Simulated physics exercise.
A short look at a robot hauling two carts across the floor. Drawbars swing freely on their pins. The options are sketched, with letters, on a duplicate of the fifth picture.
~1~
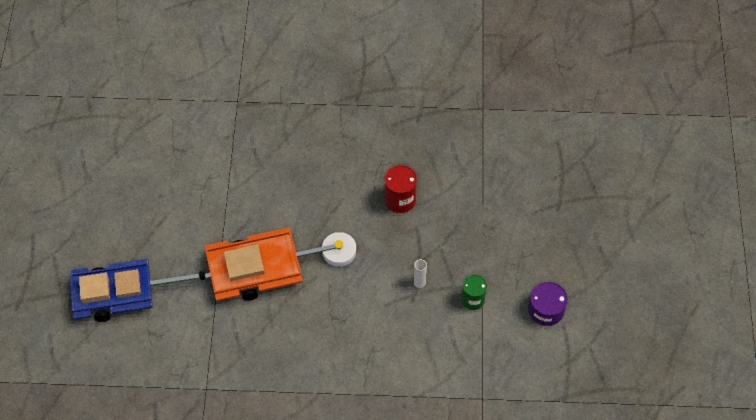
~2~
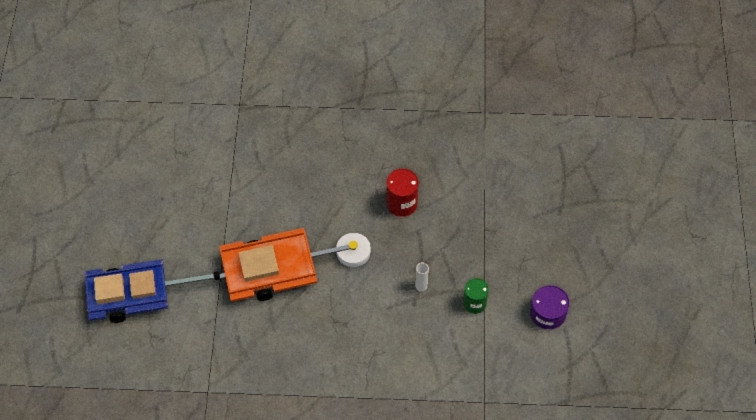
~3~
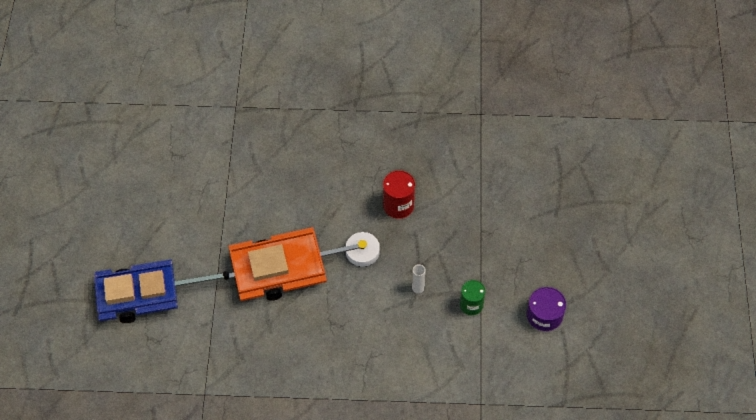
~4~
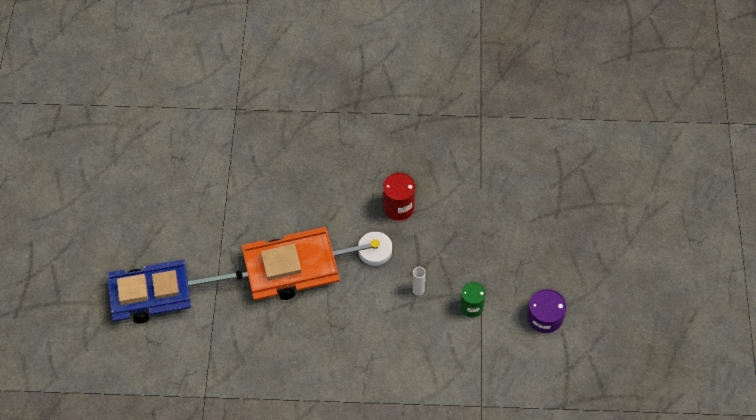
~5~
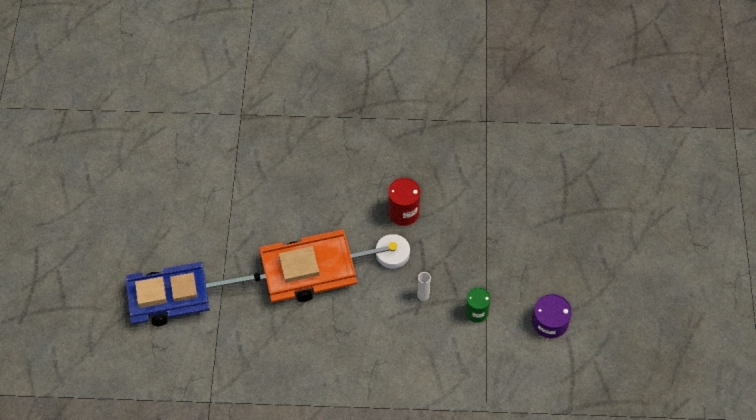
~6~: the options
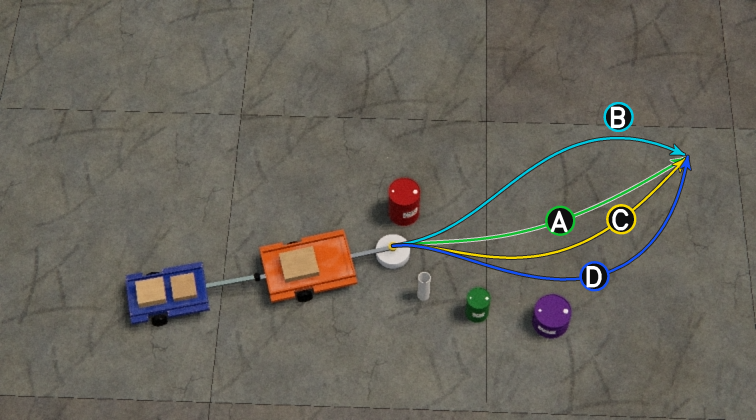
A grey tiled floor with dark scuff marks is seen from high above, the view shifting very slightly. A round white robot is joined by bars to an orange cart carrying one box and, behind it at left, a blue cart carrying two, with a red drum, a small pale cylinder, a green keg and a purple tub to the right. The robot pulls both carts slowly rightward in a line, drawing close below the red drum.
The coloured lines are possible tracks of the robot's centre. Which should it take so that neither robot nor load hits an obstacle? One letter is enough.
Take A.
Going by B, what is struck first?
First the red drum.
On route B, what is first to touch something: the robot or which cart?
The orange cart touches first.
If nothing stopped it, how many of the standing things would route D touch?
It touches three.
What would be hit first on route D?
The white post.
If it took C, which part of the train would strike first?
The orange cart touches first.
On the copy, A from (393, 246) via (555, 223) to (685, 158); B from (393, 246) via (532, 169) to (684, 155); C from (393, 246) via (564, 250) to (685, 159); D from (393, 246) via (582, 278) to (688, 156).
On A. First, robot (506, 240), last cart (282, 270).
Then, robot (609, 205), last cart (395, 252).
Finally, robot (686, 161), last cart (489, 231); nothing has been touched.
By contrast, B meets the red drum; C meets the white post; D meets the white post, purple tub and green keg.
